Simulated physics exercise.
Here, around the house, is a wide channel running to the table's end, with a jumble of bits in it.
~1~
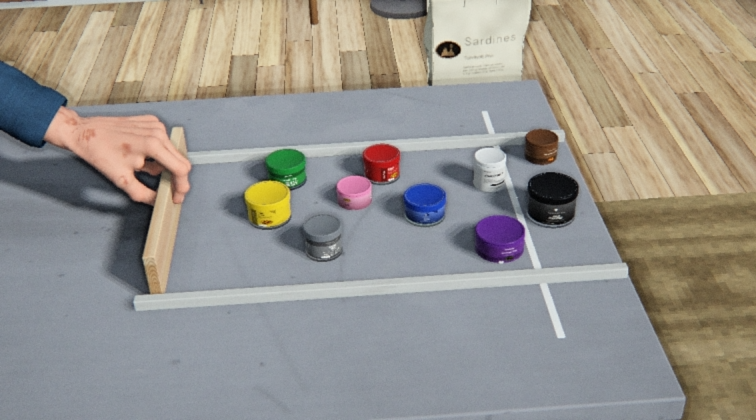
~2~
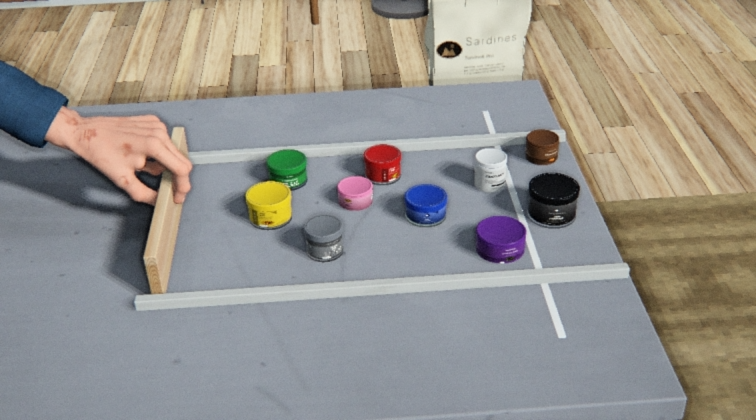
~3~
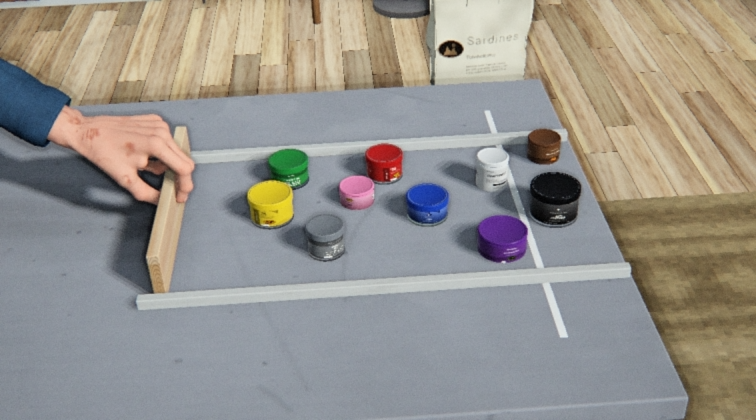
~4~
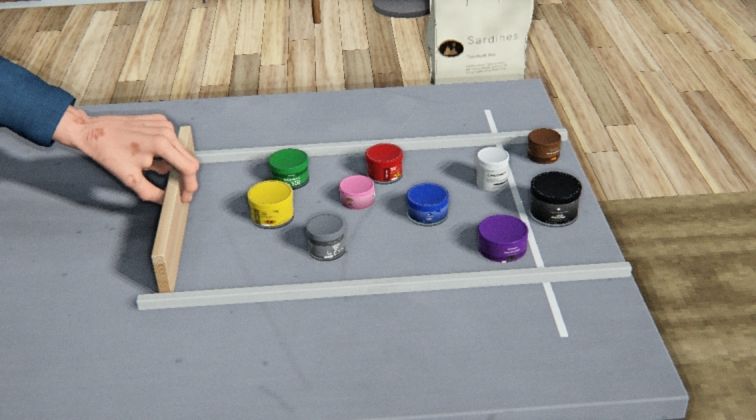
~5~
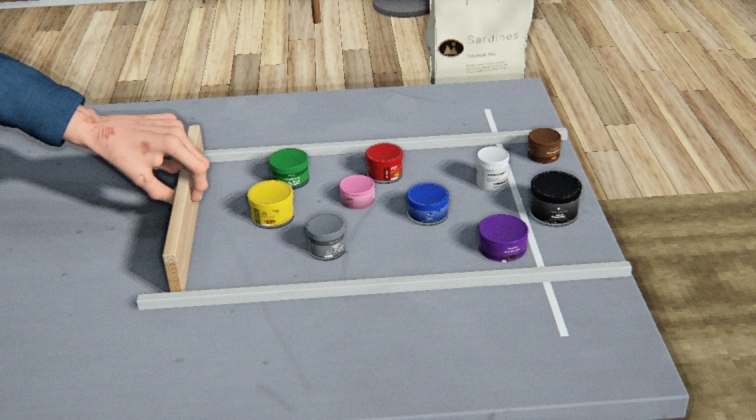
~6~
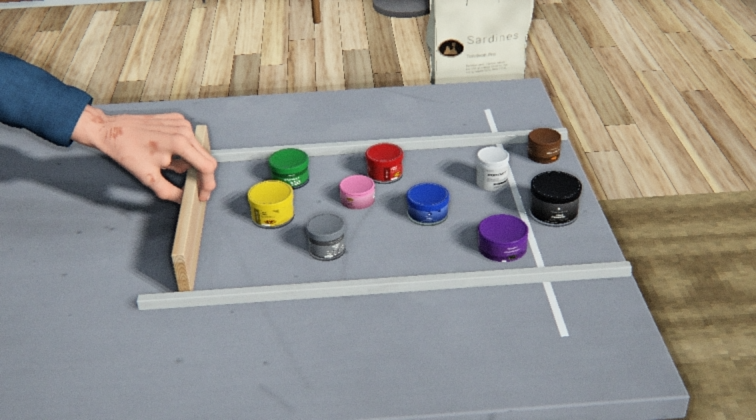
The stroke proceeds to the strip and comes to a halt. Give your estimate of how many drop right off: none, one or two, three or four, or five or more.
My estimate: One or two.
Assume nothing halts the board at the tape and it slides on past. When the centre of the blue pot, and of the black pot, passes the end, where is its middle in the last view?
I'd put it close to (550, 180), and close to (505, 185) for the other one.
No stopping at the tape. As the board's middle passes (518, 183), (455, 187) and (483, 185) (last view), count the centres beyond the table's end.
In order, that gives 2, then 0, then 0.
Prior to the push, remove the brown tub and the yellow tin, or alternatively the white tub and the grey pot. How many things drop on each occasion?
First 0, then 1.
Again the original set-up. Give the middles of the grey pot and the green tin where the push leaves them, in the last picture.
Grey pot at (550, 225), green tin at (525, 153).
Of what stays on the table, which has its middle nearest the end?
Answer: The white tub.
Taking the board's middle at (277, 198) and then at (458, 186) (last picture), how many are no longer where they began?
Tally: First 2; then 9.
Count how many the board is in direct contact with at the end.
3 are in contact with it.
Early on, none off yet; brown tub at rest near (544, 146); black pot at rest near (555, 199); white tub at rest near (492, 169).
A while later, none off yet; brown tub at rest near (544, 146); black pot moving near (567, 200); white tub travelled about its own width near (527, 170).
Finally, the number that fall off is one or two; lost, black pot and brown tub.
